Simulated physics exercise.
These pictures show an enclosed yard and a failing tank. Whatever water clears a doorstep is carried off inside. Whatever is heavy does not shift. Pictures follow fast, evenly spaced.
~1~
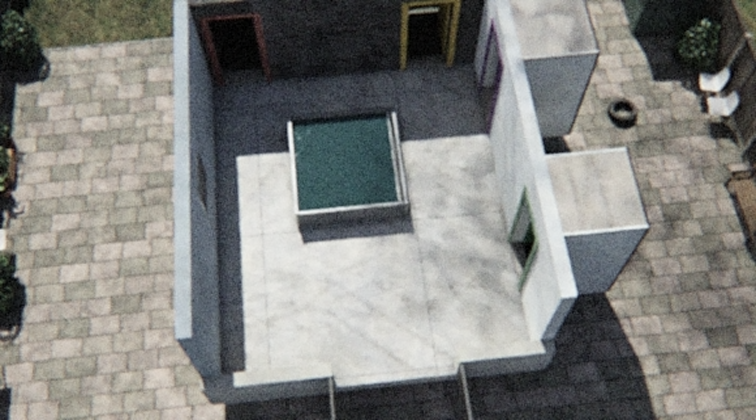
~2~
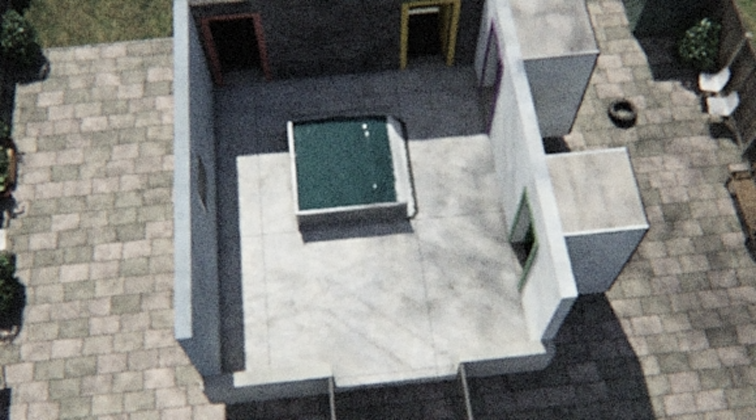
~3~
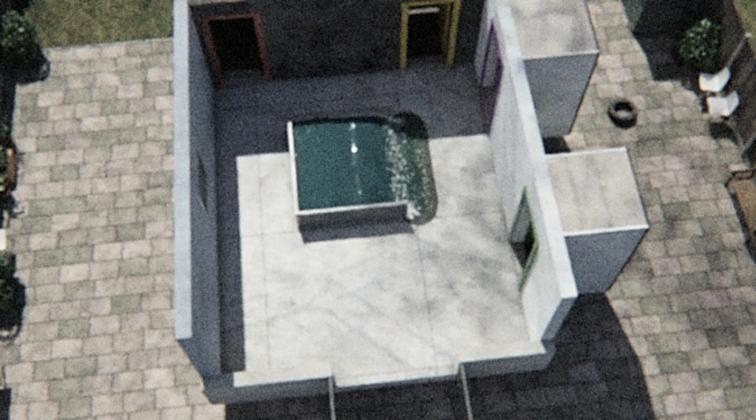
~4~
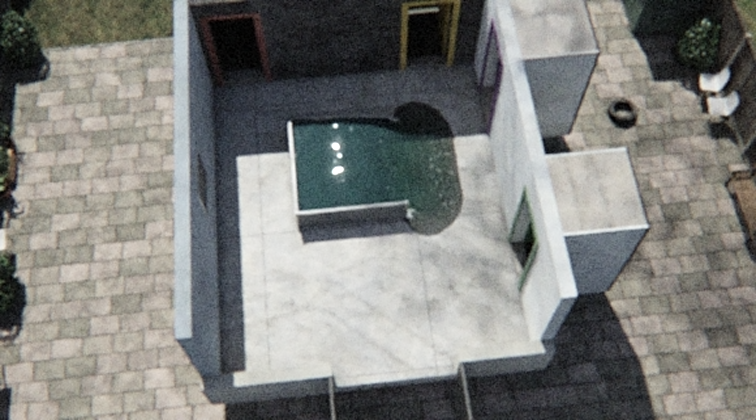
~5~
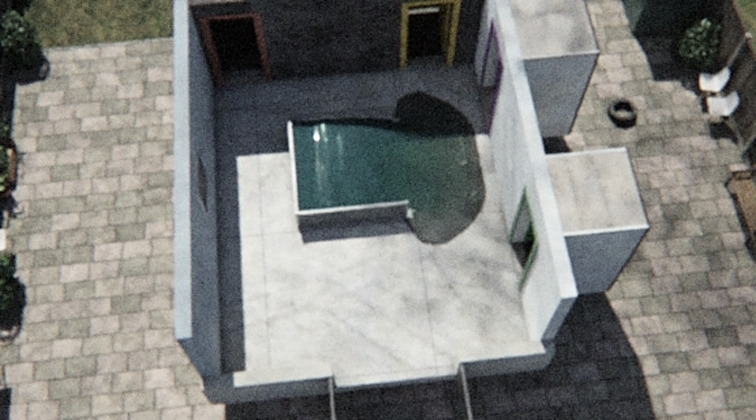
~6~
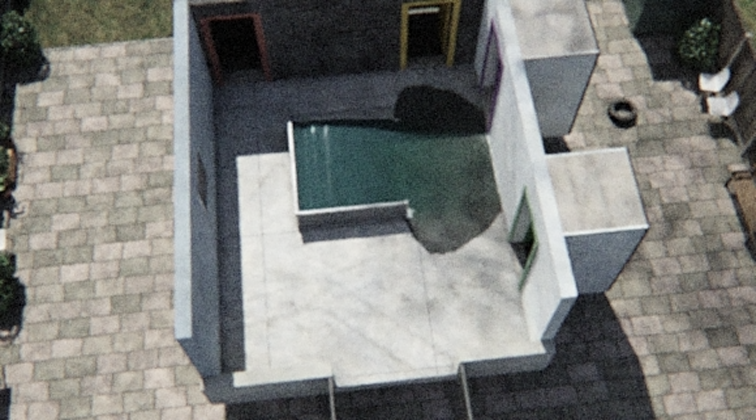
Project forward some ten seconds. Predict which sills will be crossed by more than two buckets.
Result: The green door goes beyond what's allowed there; the purple door stays inside what's allowed there; the yellow door goes beyond what's allowed there; the red door stays inside what's allowed there.
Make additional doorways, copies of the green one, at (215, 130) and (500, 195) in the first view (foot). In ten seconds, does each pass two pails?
First: Gets beyond it. Second: Gets beyond it.
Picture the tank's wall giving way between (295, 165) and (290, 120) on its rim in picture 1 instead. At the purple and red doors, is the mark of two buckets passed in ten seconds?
Note - purple door: Short of the mark, red door: Past the mark.
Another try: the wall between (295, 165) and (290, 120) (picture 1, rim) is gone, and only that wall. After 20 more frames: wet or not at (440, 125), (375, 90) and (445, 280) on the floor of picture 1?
In turn: Untouched, then inundated, then untouched.
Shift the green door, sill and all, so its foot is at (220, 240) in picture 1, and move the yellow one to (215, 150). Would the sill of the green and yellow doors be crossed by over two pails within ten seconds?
Taking them in turn, the green door remains below the limit and the yellow door remains below the limit.
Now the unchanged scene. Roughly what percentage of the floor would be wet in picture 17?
I reckon 25 per cent or so.
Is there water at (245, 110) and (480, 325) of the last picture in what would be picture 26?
So I'd put them as unwetted and swamped.
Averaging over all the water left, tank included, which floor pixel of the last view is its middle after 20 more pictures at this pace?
Near (431, 176).
A moment on, water covers 25 % of the floor; the green door wet at the sill, nothing in, the purple door wet at the sill, nothing in, the yellow door not reached, the red door not reached.
Next, water covers 25 % of the floor; the green door under two buckets in, the purple door wet at the sill, nothing in, the yellow door wet at the sill, nothing in, the red door not reached.
Then, water covers 45 % of the floor; the green door over two buckets in, the purple door wet at the sill, nothing in, the yellow door over two buckets in, the red door not reached.
Later, water covers 75 % of the floor; the green door over two buckets in, the purple door wet at the sill, nothing in, the yellow door far over two buckets in, the red door wet at the sill, nothing in.
In the end, water covers 95 % of the floor; the green door over two buckets in, the purple door wet at the sill, nothing in, the yellow door far over two buckets in, the red door wet at the sill, nothing in.
